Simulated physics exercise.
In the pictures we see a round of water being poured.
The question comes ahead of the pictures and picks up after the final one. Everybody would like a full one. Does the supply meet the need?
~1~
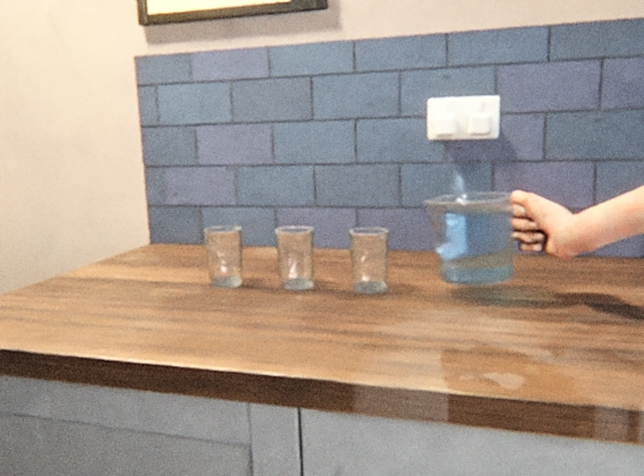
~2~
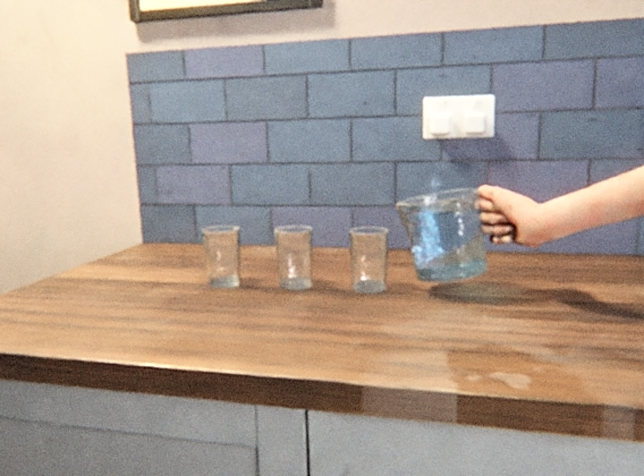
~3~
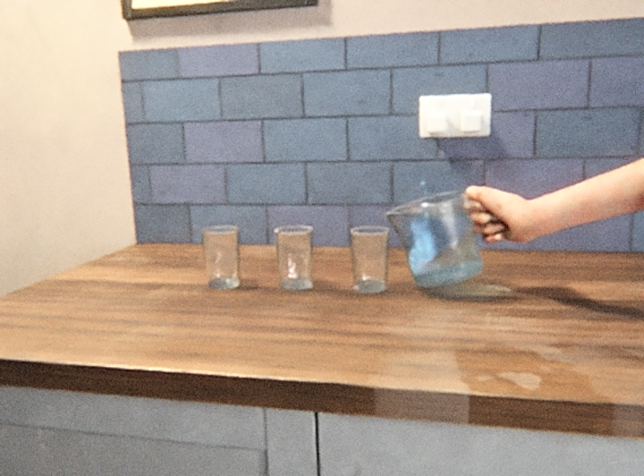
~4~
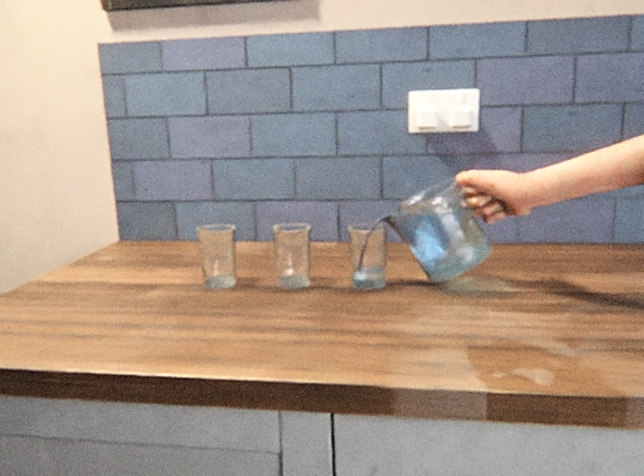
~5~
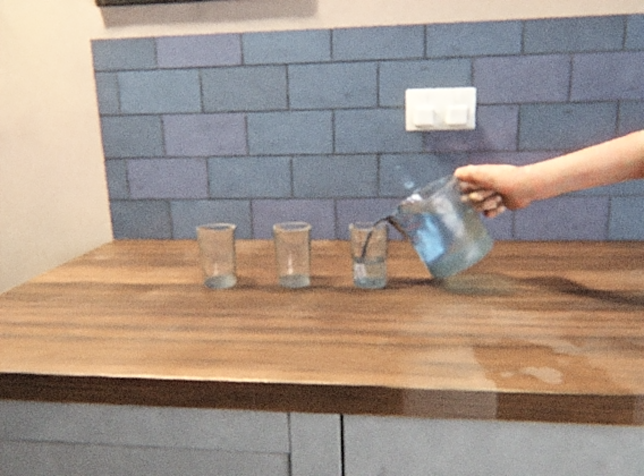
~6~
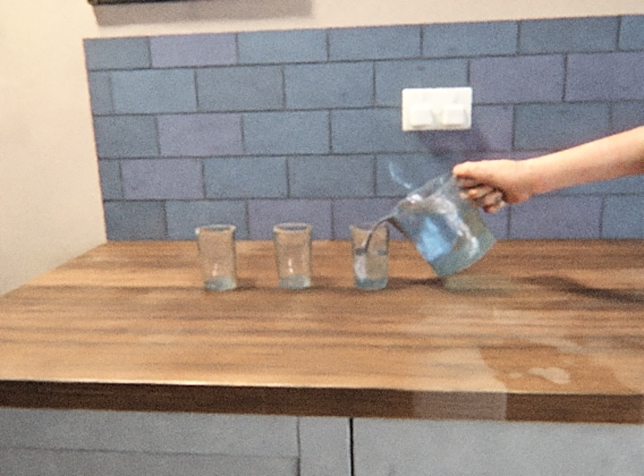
It serves all.
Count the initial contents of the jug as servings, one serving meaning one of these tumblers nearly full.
Roughly 5.0.
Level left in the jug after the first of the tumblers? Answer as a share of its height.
It stays around 70 percent of its height.
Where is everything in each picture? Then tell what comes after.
The first picture shows the hand lifts the jug; jug (473, 235) nearly full; three tumblers, the last at (225, 255).
In the second picture, the jug is brought over; jug nearly full, surface at (441, 207); the first is empty.
In the third picture, the jug is brought over; jug (439, 236) nearly full; three tumblers, the last at (222, 256).
In the fourth picture, a stream runs into the first tumbler; jug (440, 229) tipped 30° with nearly all of its load; the first is about a quarter full.
In the fifth picture, a stream runs into the first tumbler; jug (442, 226) tipped 30° with nearly all of its load; three tumblers, the last at (218, 254).
In the sixth picture, a stream runs into the first tumbler; jug (443, 223) tipped 35° with nearly all of its load; the first is about half full.
Soon after, the first is about three quarters full.
Later, the first is done and the jug has about three quarters of its load.
In the end, all three are full and about a third of the water is over.
